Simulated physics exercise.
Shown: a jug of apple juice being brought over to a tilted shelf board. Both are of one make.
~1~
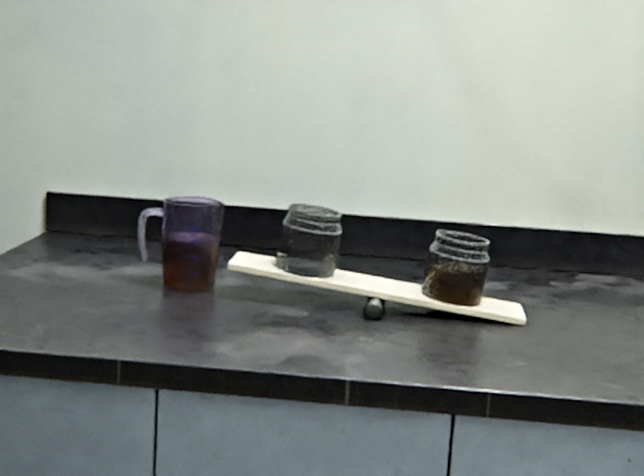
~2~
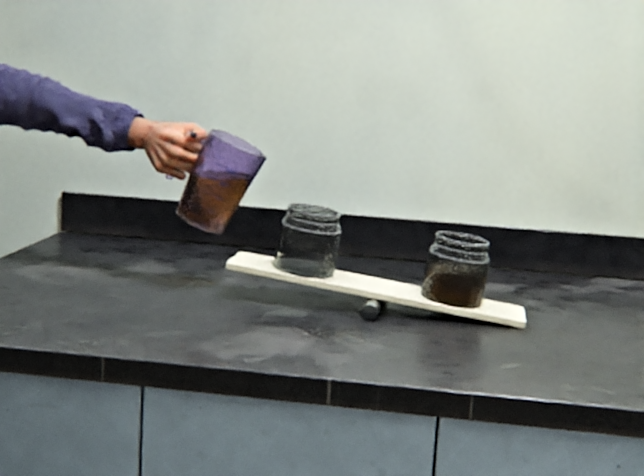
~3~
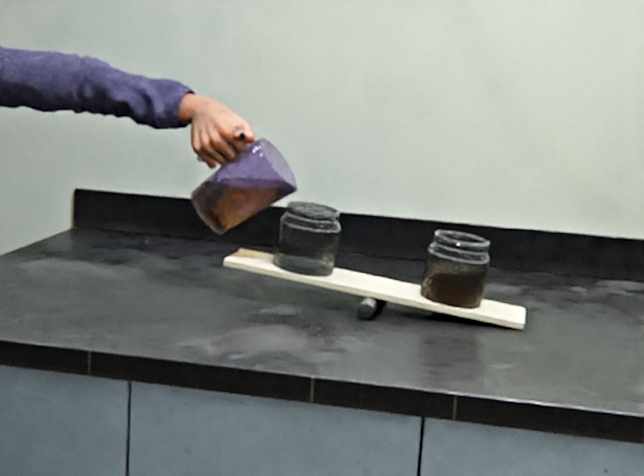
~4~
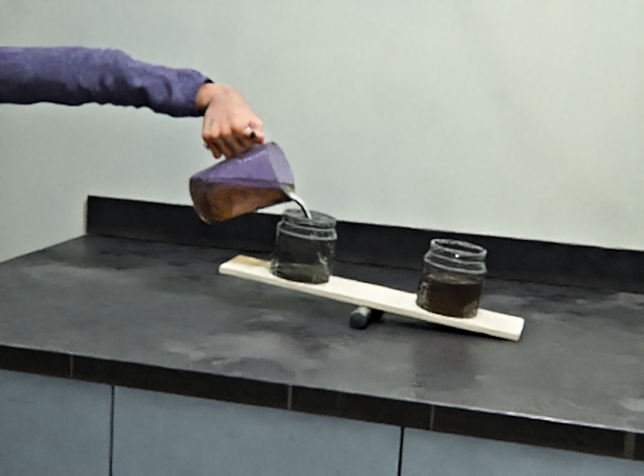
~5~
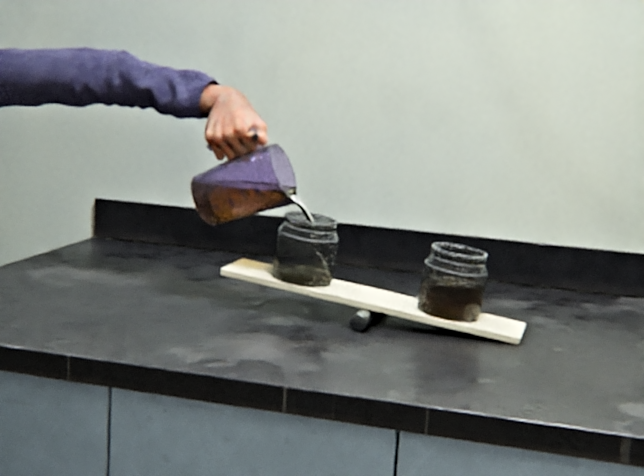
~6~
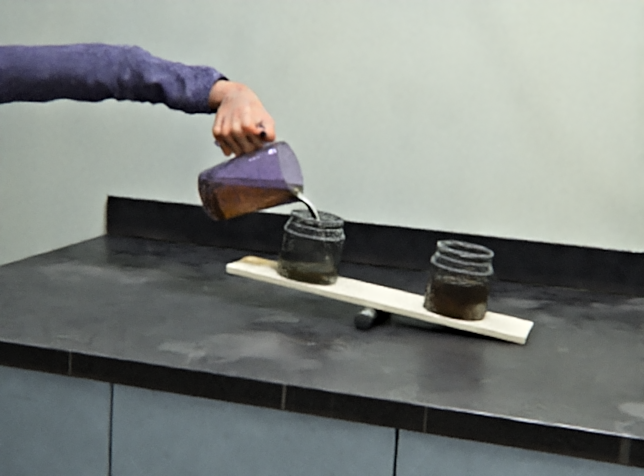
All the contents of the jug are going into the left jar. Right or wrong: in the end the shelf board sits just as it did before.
Wrong.
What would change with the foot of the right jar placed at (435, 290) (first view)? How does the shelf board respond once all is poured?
After that: It tilts over.
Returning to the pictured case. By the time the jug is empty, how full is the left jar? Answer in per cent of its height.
About 70 per cent of its height.
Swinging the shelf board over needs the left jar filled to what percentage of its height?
Roughly 45 per cent.
Next, the left jar is about a third full; the shelf board leans as before.
After that, the left jar is about two thirds full; the shelf board has swung over, and that end is down.
Finally, the left jar is about two thirds full; the shelf board has swung over, and that end is down.
